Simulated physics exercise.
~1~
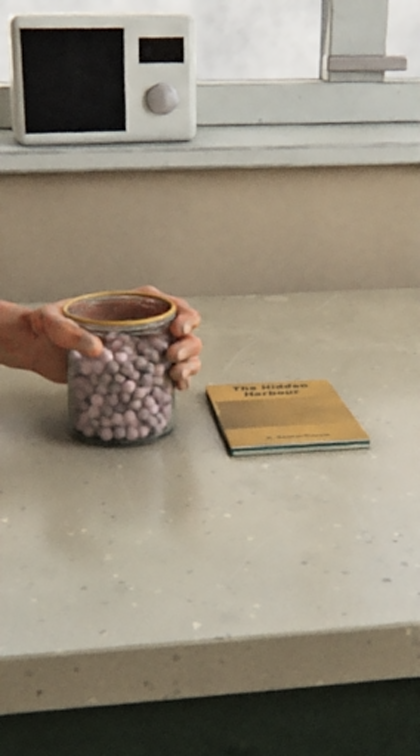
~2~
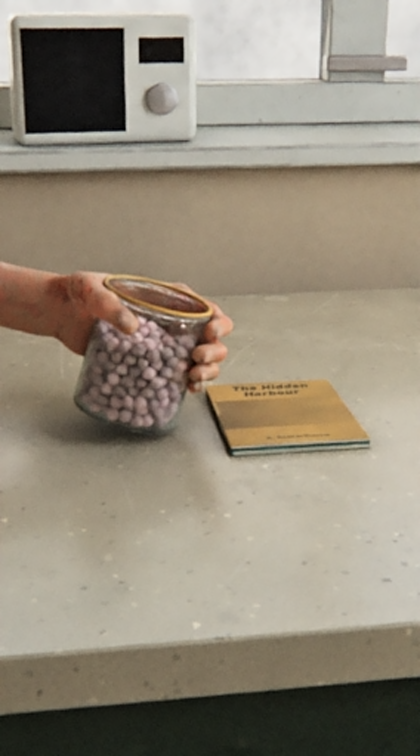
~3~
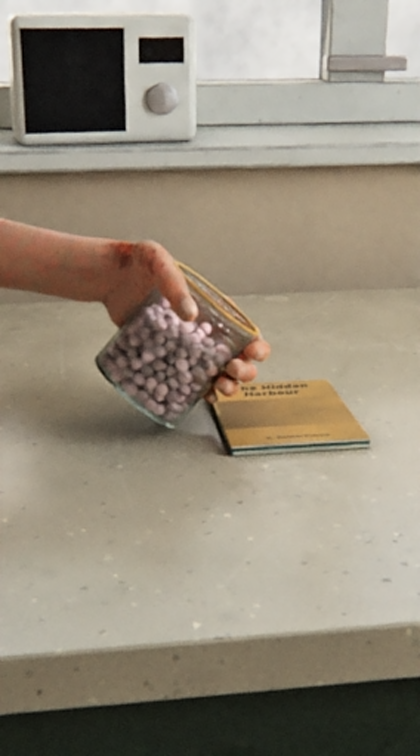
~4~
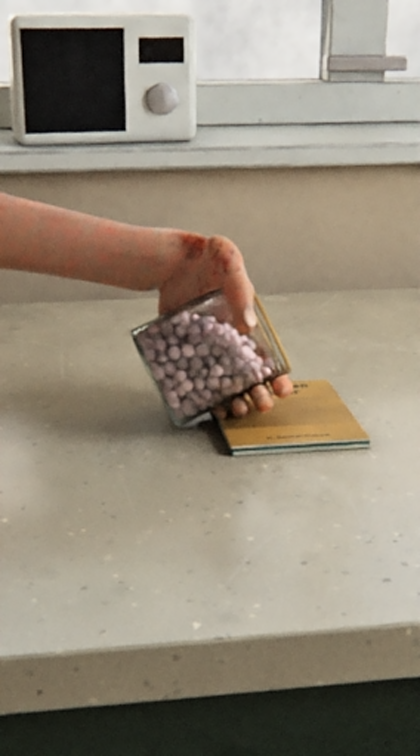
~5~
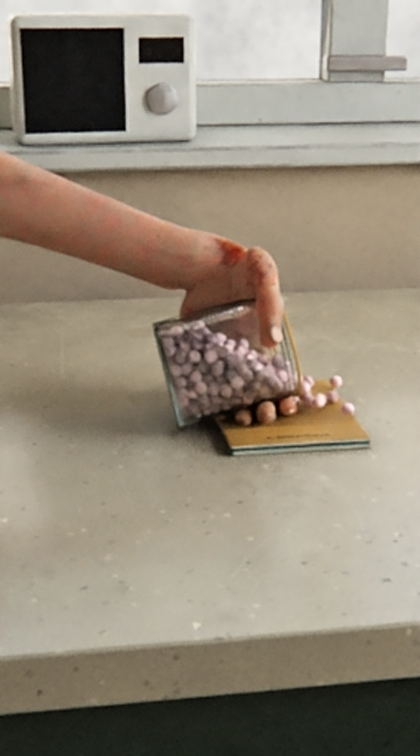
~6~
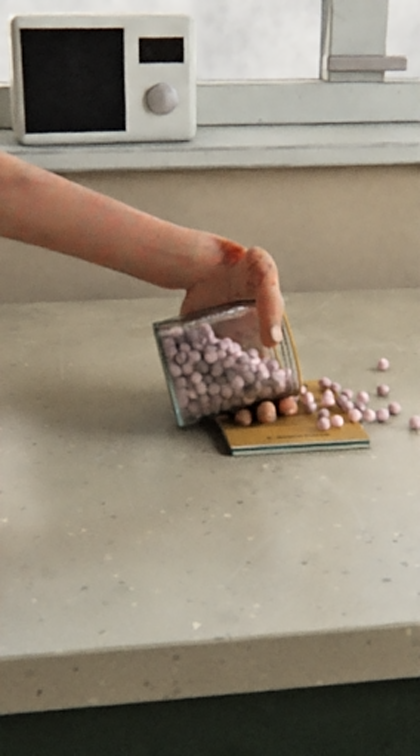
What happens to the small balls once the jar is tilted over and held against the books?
Some of them spill out of the jar's mouth onto the books and the counter, while most stay inside.
